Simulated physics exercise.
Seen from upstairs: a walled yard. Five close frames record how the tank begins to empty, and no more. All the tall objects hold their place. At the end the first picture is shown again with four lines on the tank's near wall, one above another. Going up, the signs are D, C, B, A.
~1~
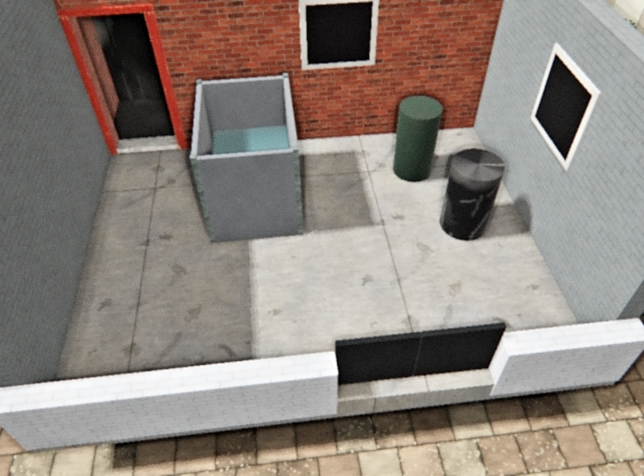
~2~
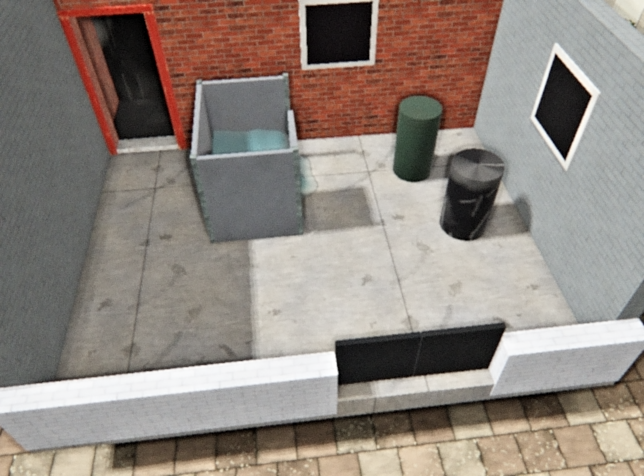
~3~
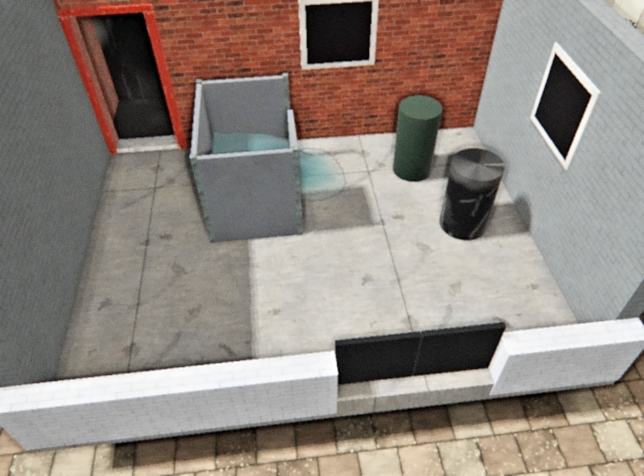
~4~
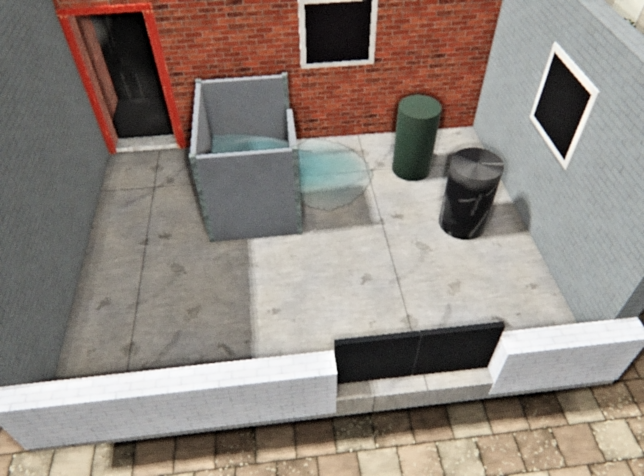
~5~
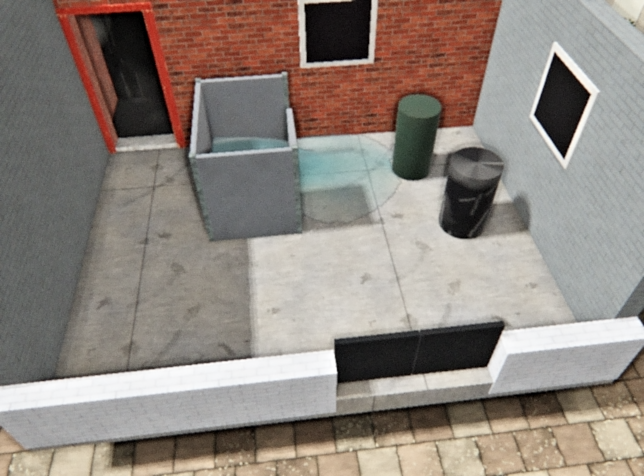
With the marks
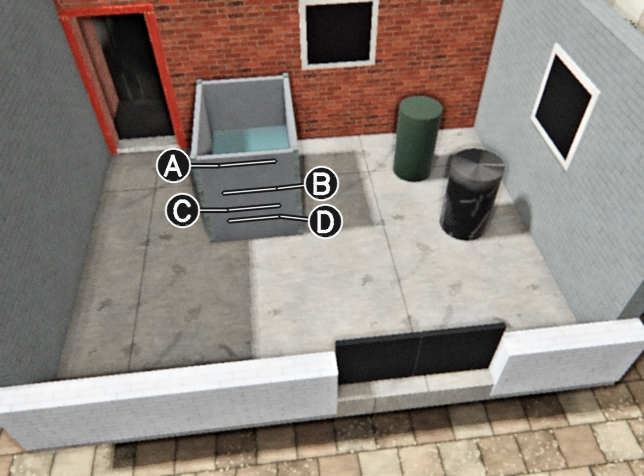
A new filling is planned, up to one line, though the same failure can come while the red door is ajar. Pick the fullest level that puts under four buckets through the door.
The answer is line B.
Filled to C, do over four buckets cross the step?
No, that is safe.
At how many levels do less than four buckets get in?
Three of the four.
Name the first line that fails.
The answer is A.
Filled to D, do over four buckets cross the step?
No, not at all.
On the marked copy, A at (246, 163); B at (250, 190); C at (253, 207); D at (254, 218); from the bottom up D, C, B, A.
For line A, about 12 bucketfuls get in.
For line B, a bucket or two gets in.
For line C, nothing gets over.
For line D, nothing gets over.
